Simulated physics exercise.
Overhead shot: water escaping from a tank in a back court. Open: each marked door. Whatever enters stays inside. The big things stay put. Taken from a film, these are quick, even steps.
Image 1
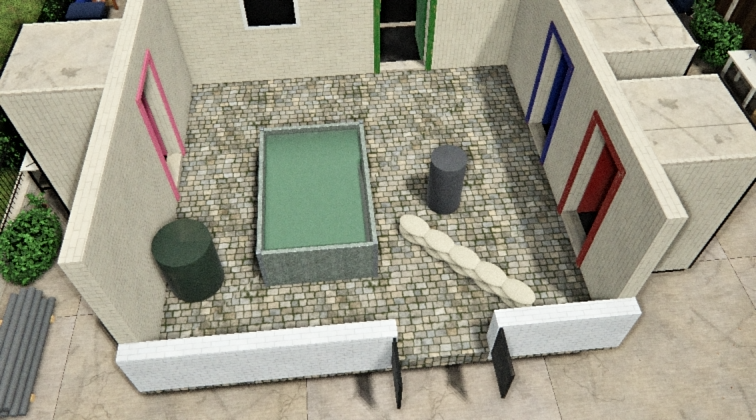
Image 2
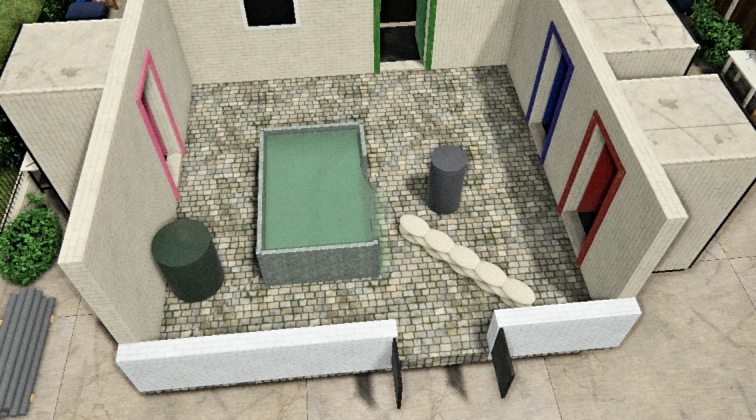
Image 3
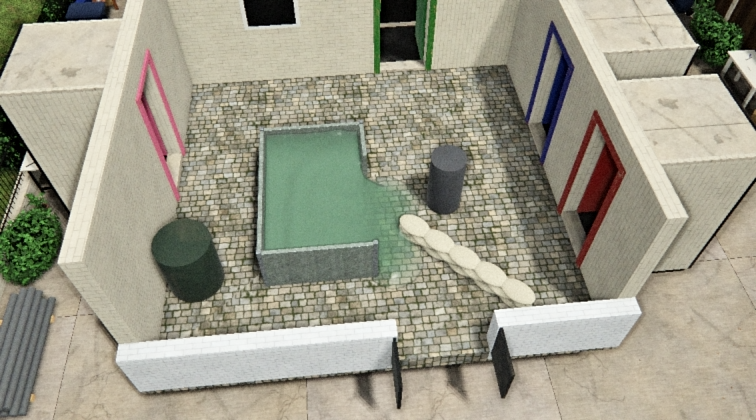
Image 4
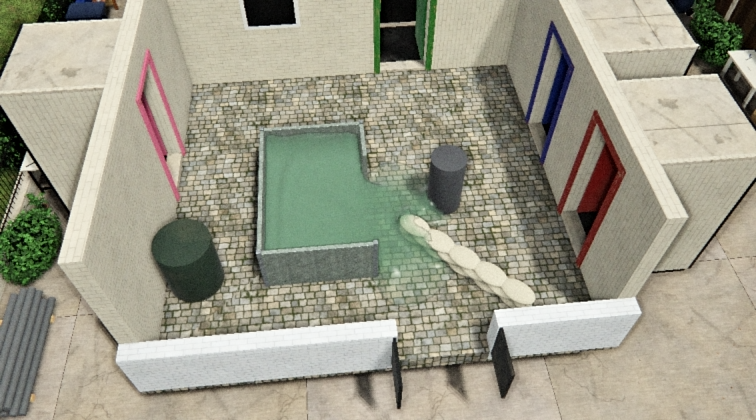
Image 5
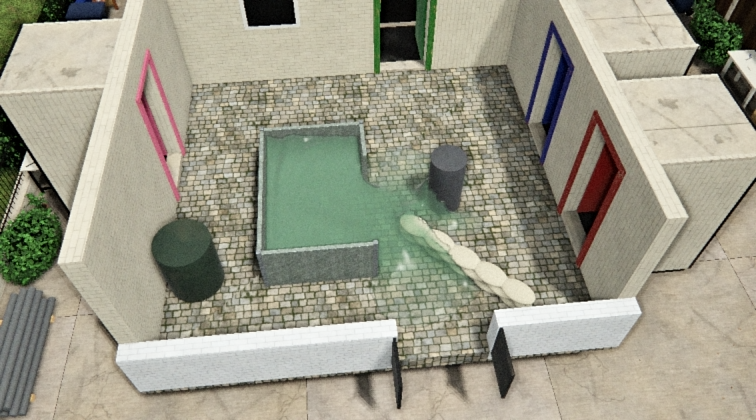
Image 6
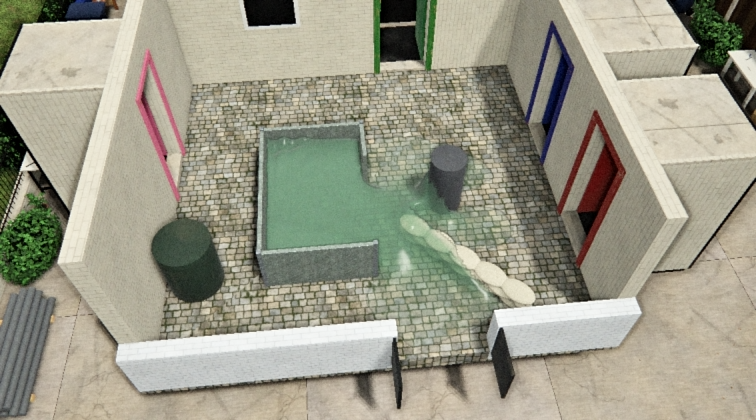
At first, green water sits still in an open rectangular tank in a paved, walled court. Then it pours out through a gap in the tank's right side, spreading over the paving to the dark cylinder and the row of pale rounded shapes, and washing among them as the sheet widens rightward.
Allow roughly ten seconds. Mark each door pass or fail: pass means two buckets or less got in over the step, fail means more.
Green door - fail, pink door - pass, red door - fail, blue door - fail.
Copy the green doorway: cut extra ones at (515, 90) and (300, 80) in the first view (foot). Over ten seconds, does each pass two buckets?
As listed: Takes more, stays under.
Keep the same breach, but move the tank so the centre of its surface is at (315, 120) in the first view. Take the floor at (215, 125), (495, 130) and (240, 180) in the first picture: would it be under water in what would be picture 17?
One after the other: Untouched, reached, untouched.
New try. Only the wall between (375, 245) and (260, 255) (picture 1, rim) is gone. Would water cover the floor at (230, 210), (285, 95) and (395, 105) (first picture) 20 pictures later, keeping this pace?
Taken in turn they're swamped, unwetted and unwetted.
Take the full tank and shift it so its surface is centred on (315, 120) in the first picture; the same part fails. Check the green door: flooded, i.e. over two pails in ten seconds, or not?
Reading for the green door: It admits less.
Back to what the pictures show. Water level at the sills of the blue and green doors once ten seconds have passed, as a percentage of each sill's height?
180 and 110 %, in that order.
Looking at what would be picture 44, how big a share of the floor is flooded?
About 65 per cent.
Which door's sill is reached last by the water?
That would be the pink one.
A moment on, water covers 35 % of the floor; the green door not reached, the pink door not reached, the red door wet at the sill, nothing in, the blue door under two buckets in.
Next, water covers 50 % of the floor; the green door under two buckets in, the pink door not reached, the red door under two buckets in, the blue door under two buckets in.
Then, water covers 55 % of the floor; the green door over two buckets in, the pink door not reached, the red door over two buckets in, the blue door over two buckets in.
Later, water covers 65 % of the floor; the green door far over two buckets in, the pink door not reached, the red door over two buckets in, the blue door over two buckets in.
In the end, water covers 85 % of the floor; the green door far over two buckets in, the pink door wet at the sill, nothing in, the red door over two buckets in, the blue door over two buckets in.
